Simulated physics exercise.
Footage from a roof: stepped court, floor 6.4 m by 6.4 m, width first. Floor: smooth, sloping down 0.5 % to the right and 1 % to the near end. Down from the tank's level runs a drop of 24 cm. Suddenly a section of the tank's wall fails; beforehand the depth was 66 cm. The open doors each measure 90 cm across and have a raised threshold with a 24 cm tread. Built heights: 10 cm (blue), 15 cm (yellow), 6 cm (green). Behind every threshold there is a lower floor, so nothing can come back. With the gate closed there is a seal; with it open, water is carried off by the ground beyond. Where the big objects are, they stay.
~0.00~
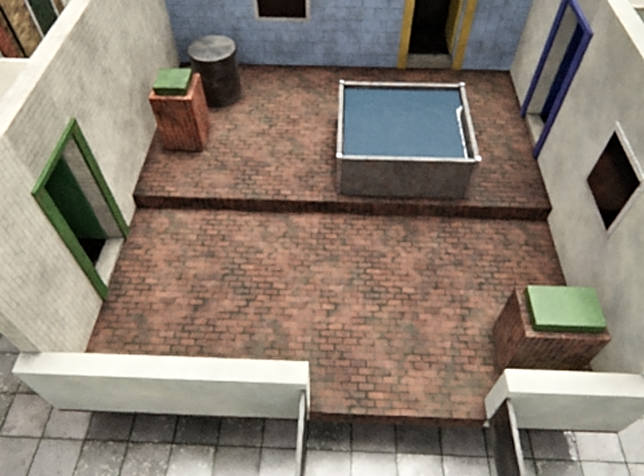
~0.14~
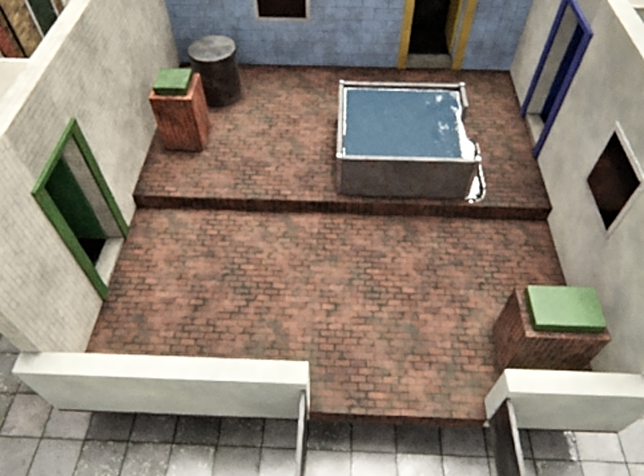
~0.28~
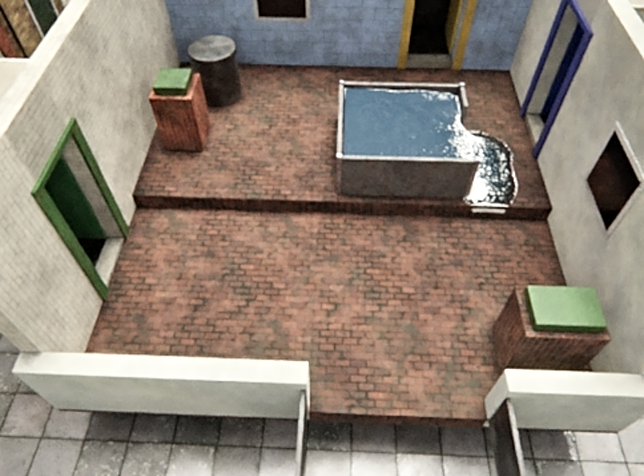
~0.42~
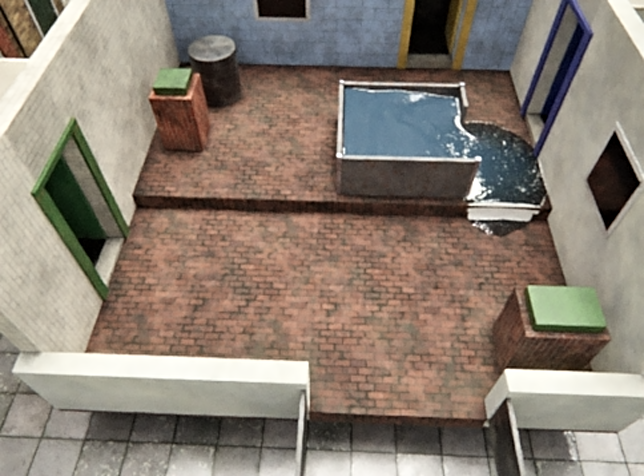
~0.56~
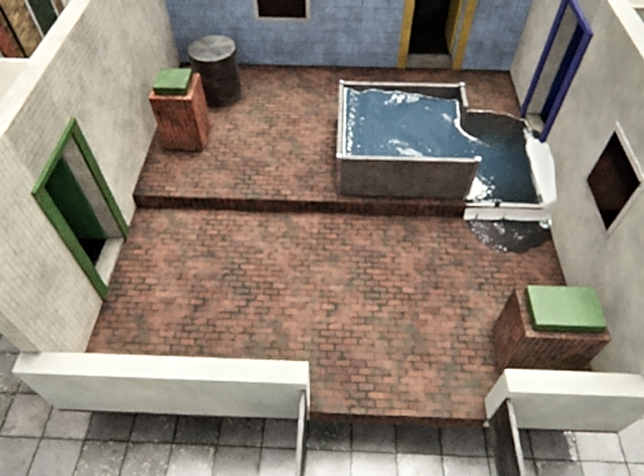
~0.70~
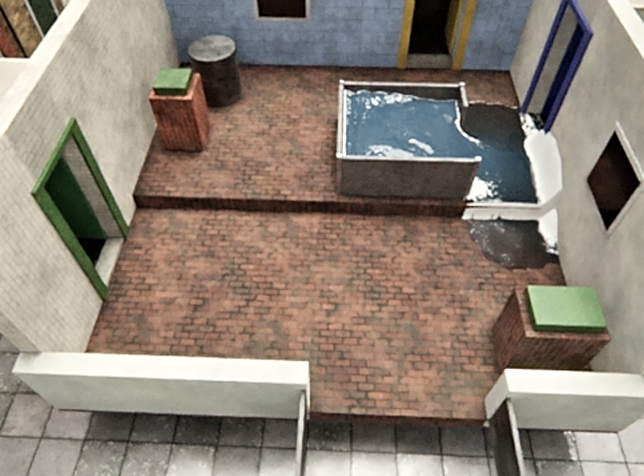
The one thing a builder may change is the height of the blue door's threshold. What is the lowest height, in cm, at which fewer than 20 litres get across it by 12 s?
26 cm.
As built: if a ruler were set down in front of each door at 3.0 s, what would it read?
Door depths (cm): Blue = 17, yellow = 12, green = 0.
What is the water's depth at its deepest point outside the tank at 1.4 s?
I'd estimate roughly 46 cm.
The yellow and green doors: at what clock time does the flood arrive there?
Arrival times - yellow: 2.0 seconds; green: 5.0 seconds.
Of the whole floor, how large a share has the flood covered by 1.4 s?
15 %.
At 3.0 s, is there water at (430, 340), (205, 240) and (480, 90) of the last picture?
Going in order: Swamped, untouched, swamped.
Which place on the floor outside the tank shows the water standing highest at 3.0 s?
Near pixel (595, 403).
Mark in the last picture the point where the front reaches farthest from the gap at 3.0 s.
(295, 391).
After 1.4 s water covers 15 % of the floor, deepest (46 cm) near (539, 182); 25 cm at the blue door, 41 litres in over its 10 cm threshold.
After 3.0 s water covers 40 % of the floor, deepest (36 cm) near (595, 403); 17 cm at the blue door, 133 litres in over its 10 cm threshold.
After 12.0 s water covers 95 % of the floor, deepest (8 cm) near (192, 386); 4 cm at the blue door, 158 litres in over its 10 cm threshold.
At the blue door as built, the water arrived by 0.6 s and peaked near 25 cm at 1.2 s.
Run again over the same 12 s with other heights there, 29 litres in over 23.5 cm, 4 litres over 32 cm. The limit of 20 litres is kept from about 26 cm up.
